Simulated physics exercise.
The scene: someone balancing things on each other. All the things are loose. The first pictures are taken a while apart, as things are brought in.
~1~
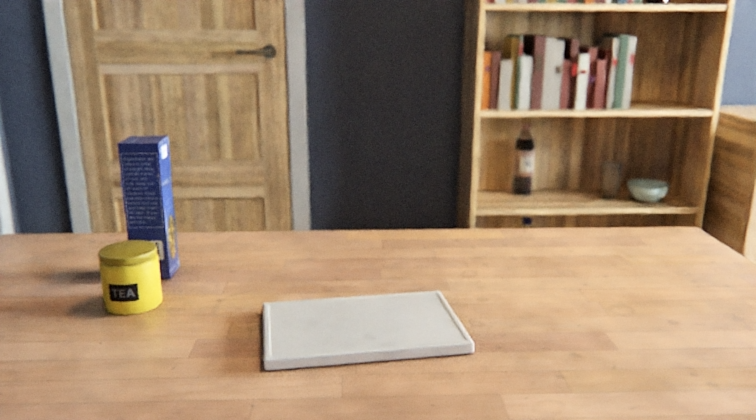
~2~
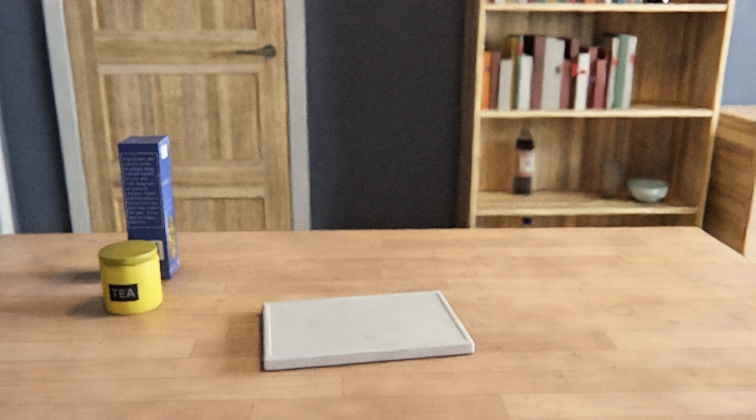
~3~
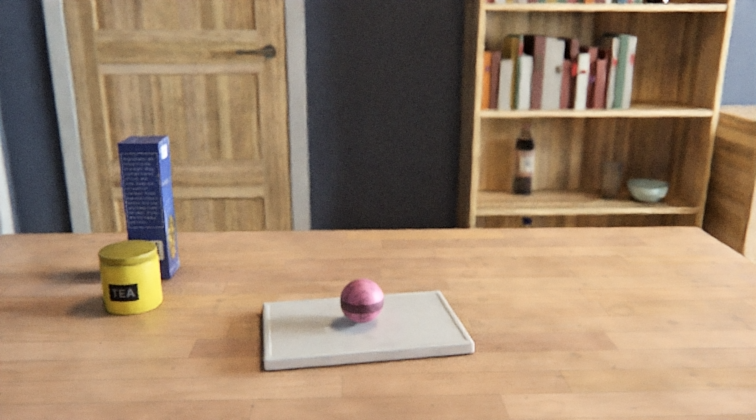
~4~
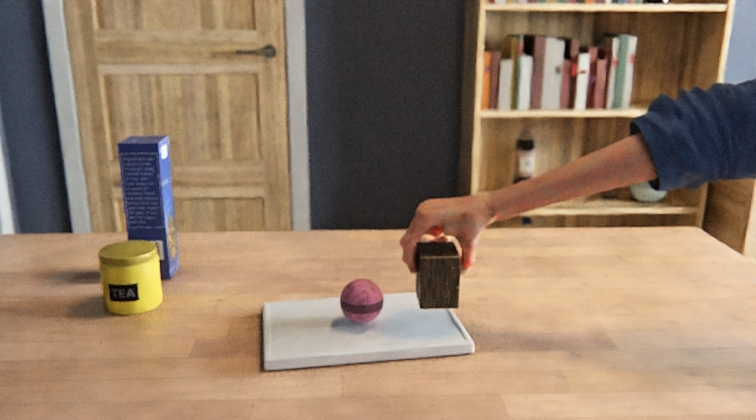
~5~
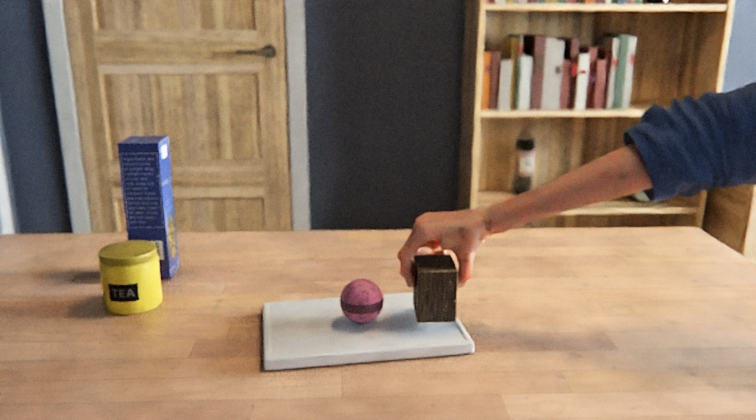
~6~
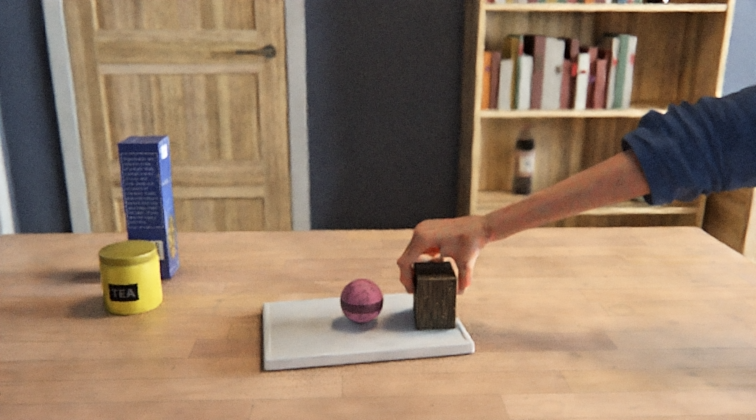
A pale grey tray lies on a wooden table, seen from slightly above by a still camera, with a wooden door and a bookshelf behind. A yellow tea tin and a tall blue carton stand at the left, and a banded pink ball appears on the tray. A blue-sleeved arm reaches in from the right and lowers a dark block onto the tray beside the ball, keeping hold of it.
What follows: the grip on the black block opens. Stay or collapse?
The pile holds.
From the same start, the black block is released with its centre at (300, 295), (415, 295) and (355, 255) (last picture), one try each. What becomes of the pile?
In the first case it holds; in the second case it stays up; in the third case it comes apart.
Then, 1.10 s on from there, no change.
Then, 2.10 s on from there, black block resting near (434, 295).
In the end, all 5 unmoved. At the end, from the last picture's camera, black block near (434, 295). The pile keeps its balance.
